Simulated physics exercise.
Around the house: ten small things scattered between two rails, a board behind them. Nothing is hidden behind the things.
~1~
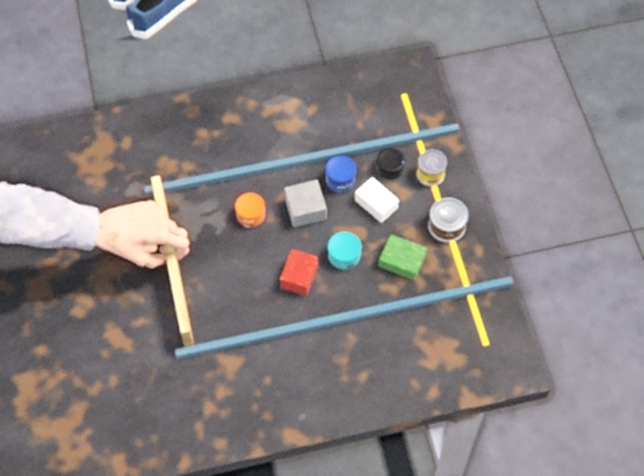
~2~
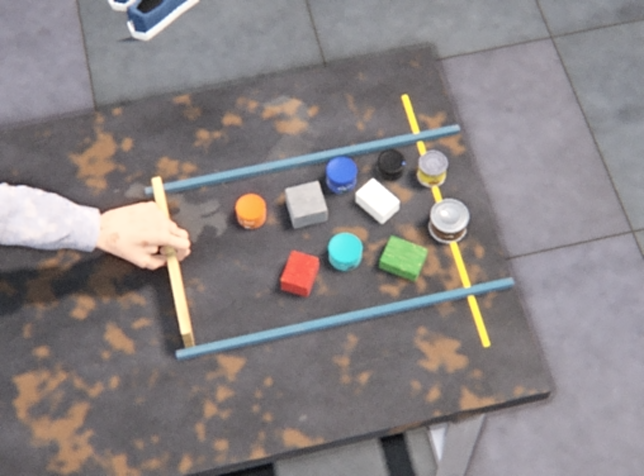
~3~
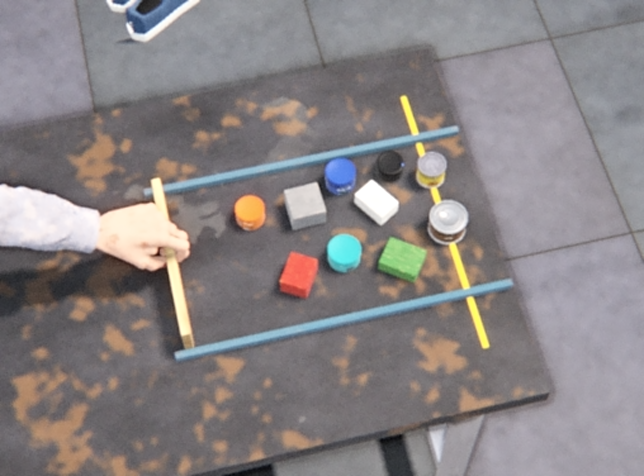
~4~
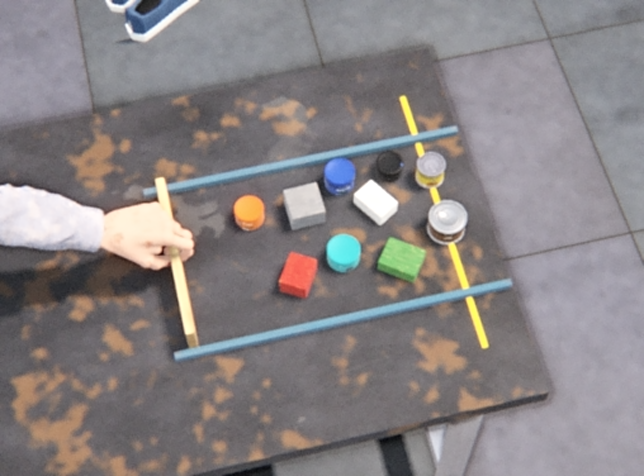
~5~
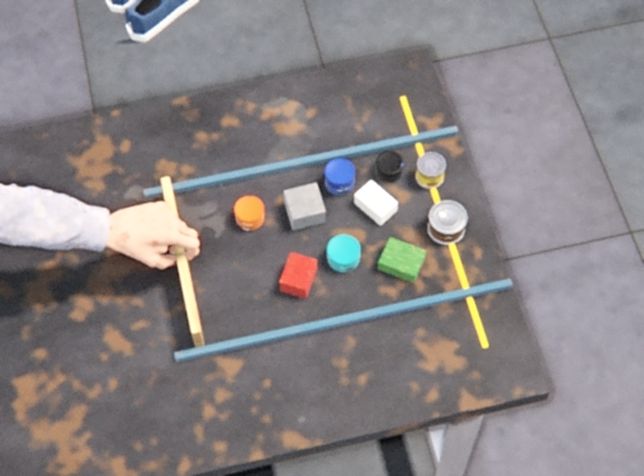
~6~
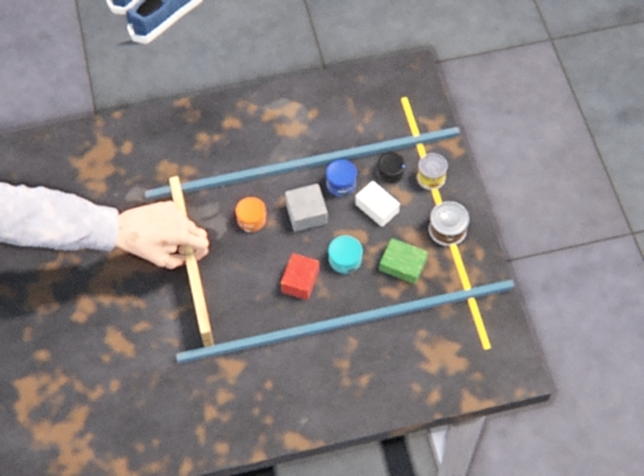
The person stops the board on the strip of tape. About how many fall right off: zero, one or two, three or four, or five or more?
As it turns out, the number that fall off is three or four.
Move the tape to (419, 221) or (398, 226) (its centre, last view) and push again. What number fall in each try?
It would be 1 and 0.
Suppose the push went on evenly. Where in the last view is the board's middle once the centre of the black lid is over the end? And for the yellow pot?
At (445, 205) for the black lid; at (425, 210) for the yellow pot.
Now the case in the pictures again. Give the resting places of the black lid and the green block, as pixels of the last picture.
The black lid stops around (465, 154); the green block around (491, 262).
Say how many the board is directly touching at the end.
It touches 3.
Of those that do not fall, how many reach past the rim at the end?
It comes to 4.
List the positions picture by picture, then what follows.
In the first frame, yellow pot (432, 168); brown pot (448, 220); black lid (390, 164); board (172, 260); tape (443, 212).
In the second frame, brown pot (449, 221); green block (403, 259).
In the third frame, black lid (390, 167); red block (299, 275).
In the fourth frame, yellow pot (430, 171); turquoise tub (343, 253).
In the fifth frame, brown pot (447, 223); blue tub (340, 177).
In the sixth frame, yellow pot (432, 172); brown pot (449, 224); black lid (391, 168); board (191, 261); tape (443, 216).
A little later, none off yet; yellow pot at rest near (432, 172); brown pot at rest near (449, 224); black lid at rest near (391, 168).
Next, none off yet; yellow pot at rest near (432, 172); brown pot moving near (453, 225); black lid moving near (393, 166).
When it is over, the number that fall off is three or four; down, white block, brown pot and yellow pot.
